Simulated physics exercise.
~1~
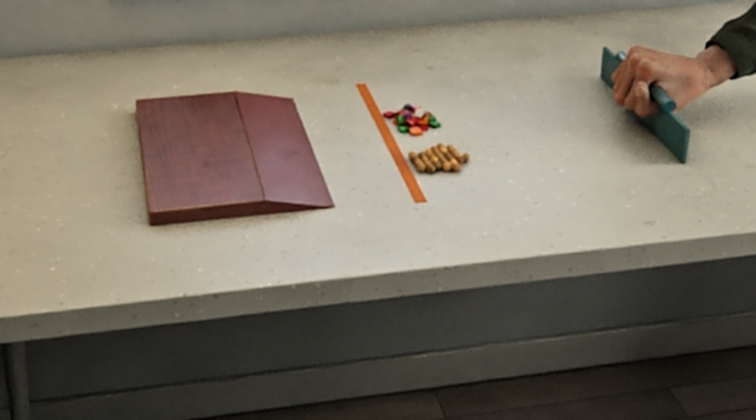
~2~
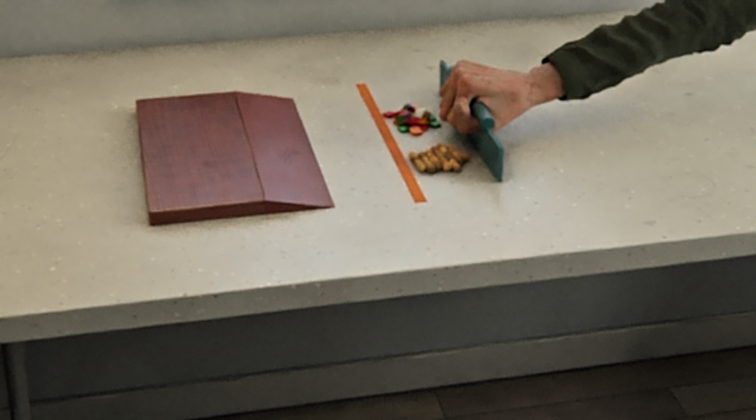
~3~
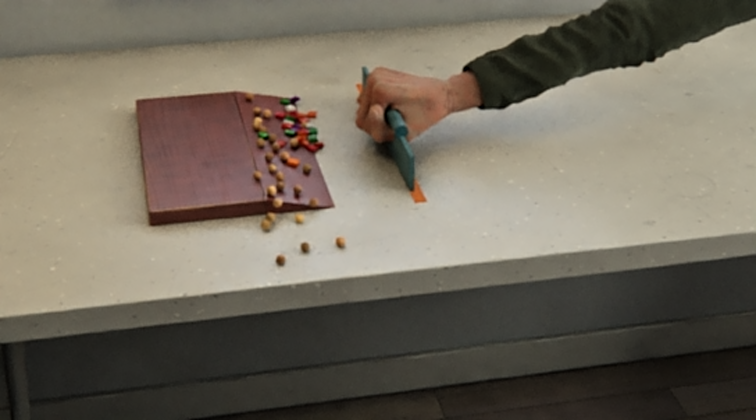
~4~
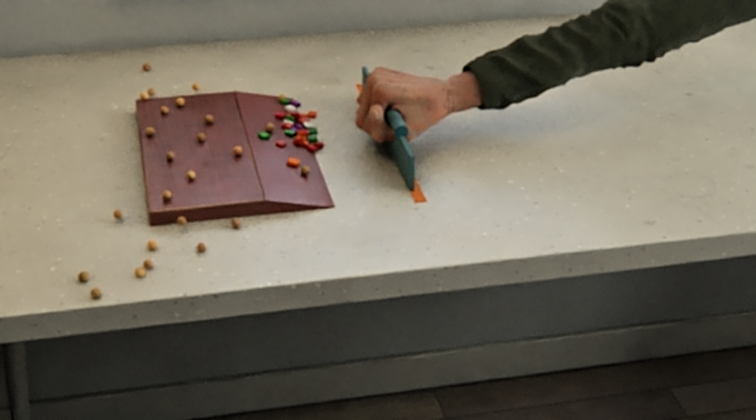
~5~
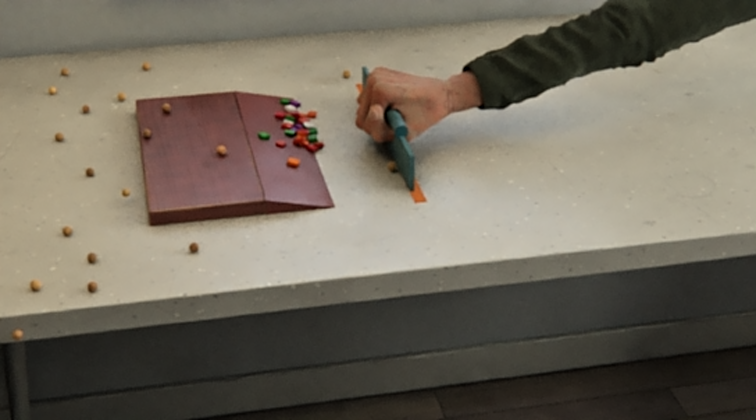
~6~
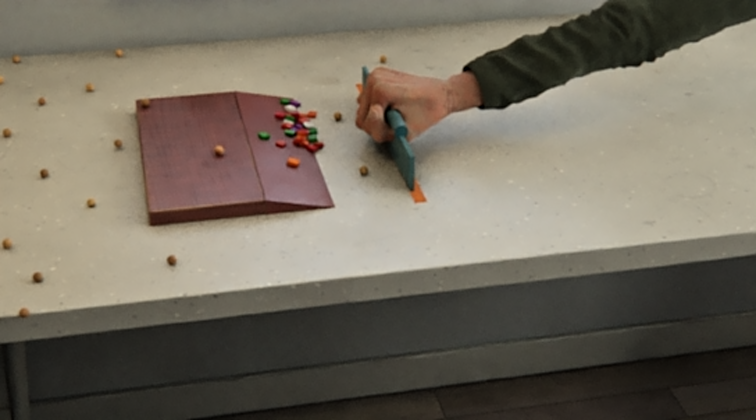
A hand's scraper sweeps left, scattering tan bits over the slab while colourful ones stay on its slope.
